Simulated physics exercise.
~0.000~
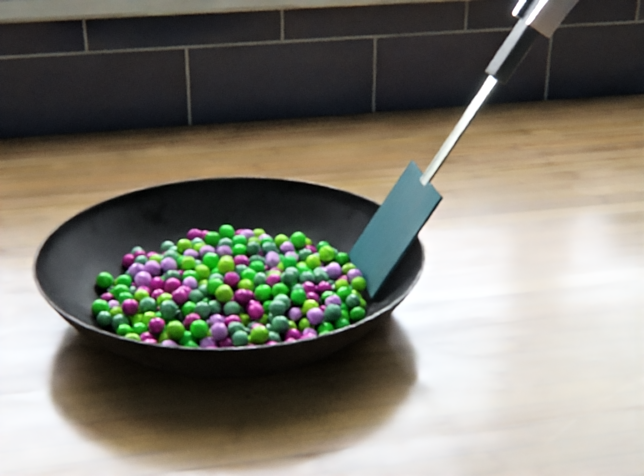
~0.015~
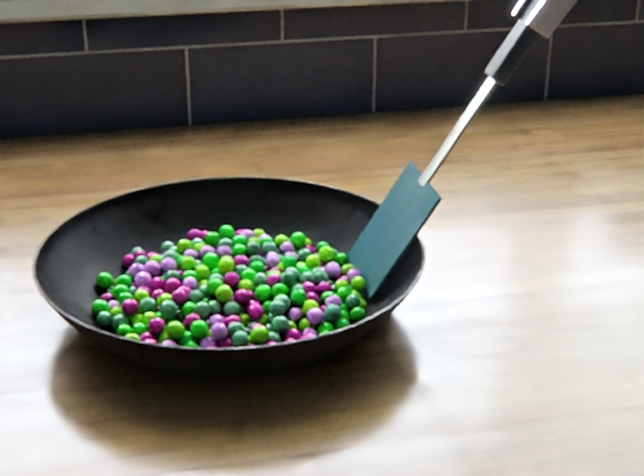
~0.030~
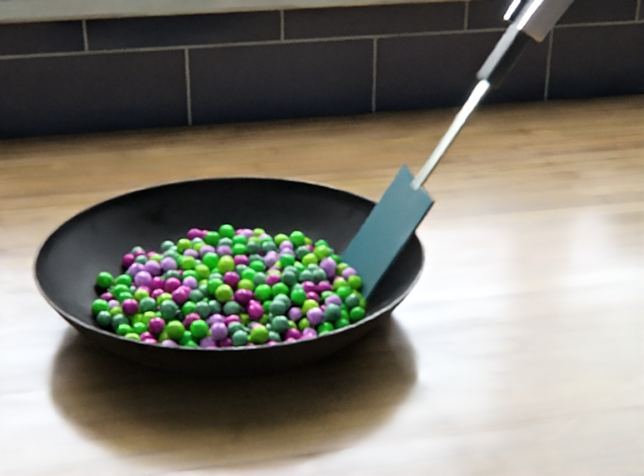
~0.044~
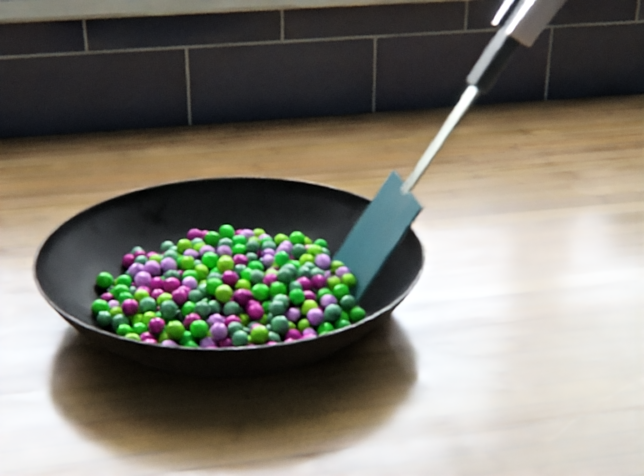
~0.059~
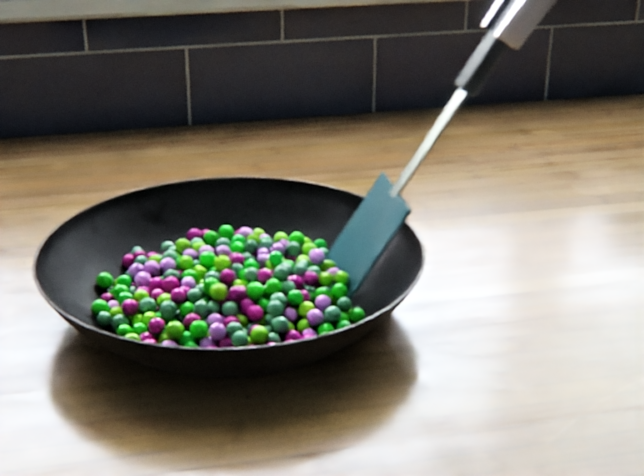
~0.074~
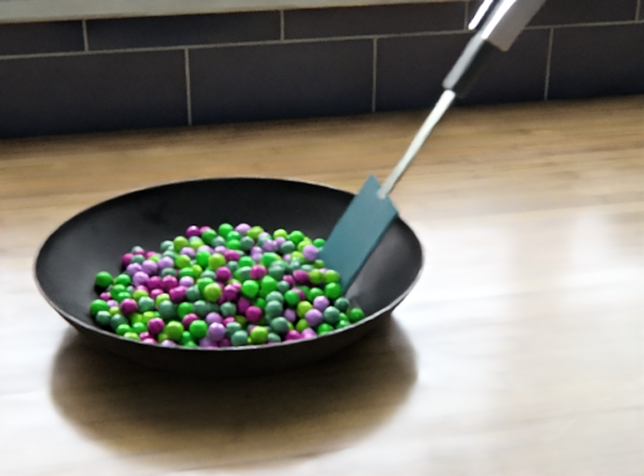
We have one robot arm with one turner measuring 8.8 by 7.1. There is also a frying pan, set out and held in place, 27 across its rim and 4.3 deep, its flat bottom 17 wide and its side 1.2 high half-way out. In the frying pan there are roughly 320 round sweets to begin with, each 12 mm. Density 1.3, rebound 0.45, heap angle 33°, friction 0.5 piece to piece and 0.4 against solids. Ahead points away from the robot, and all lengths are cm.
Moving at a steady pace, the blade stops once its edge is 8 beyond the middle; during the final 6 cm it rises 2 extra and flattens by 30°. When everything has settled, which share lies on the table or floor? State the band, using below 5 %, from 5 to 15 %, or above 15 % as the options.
It falls below 5 %.
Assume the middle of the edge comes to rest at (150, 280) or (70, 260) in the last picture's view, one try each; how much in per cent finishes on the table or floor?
Close to 0 and close to 25 per cent, respectively.
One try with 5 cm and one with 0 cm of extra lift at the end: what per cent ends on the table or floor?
I'd put it near 5 in a hundred, then near 0 in a hundred.
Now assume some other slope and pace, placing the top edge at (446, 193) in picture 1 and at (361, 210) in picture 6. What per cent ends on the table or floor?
Around 10 per cent finishes on the table or floor.
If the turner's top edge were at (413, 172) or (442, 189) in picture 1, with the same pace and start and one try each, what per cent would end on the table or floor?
About 0% and 0%.
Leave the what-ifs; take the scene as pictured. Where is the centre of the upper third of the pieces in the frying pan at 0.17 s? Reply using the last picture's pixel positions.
The top third sits at roughly (208, 278).
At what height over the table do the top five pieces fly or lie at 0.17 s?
Roughly 4 cm above the table.
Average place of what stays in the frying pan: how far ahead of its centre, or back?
Offset forward: Around 4.0 cm.
After 0.17 s, sloping 57°, highest piece 4 above the table; 321 in the frying pan.
After 0.26 s, sloping 46°, highest piece 5 above the table; 321 in the frying pan.
After 0.51 s, sloping 27°, highest piece 5 above the table; 319 in the frying pan, 2 on the table or floor.
After 1.56 s, sloping 27°, highest piece 5 above the table; 319 in the frying pan, 2 on the table or floor.
In the end, 319 in the frying pan, 2 on the table or floor. That is 1 % on the table or floor.
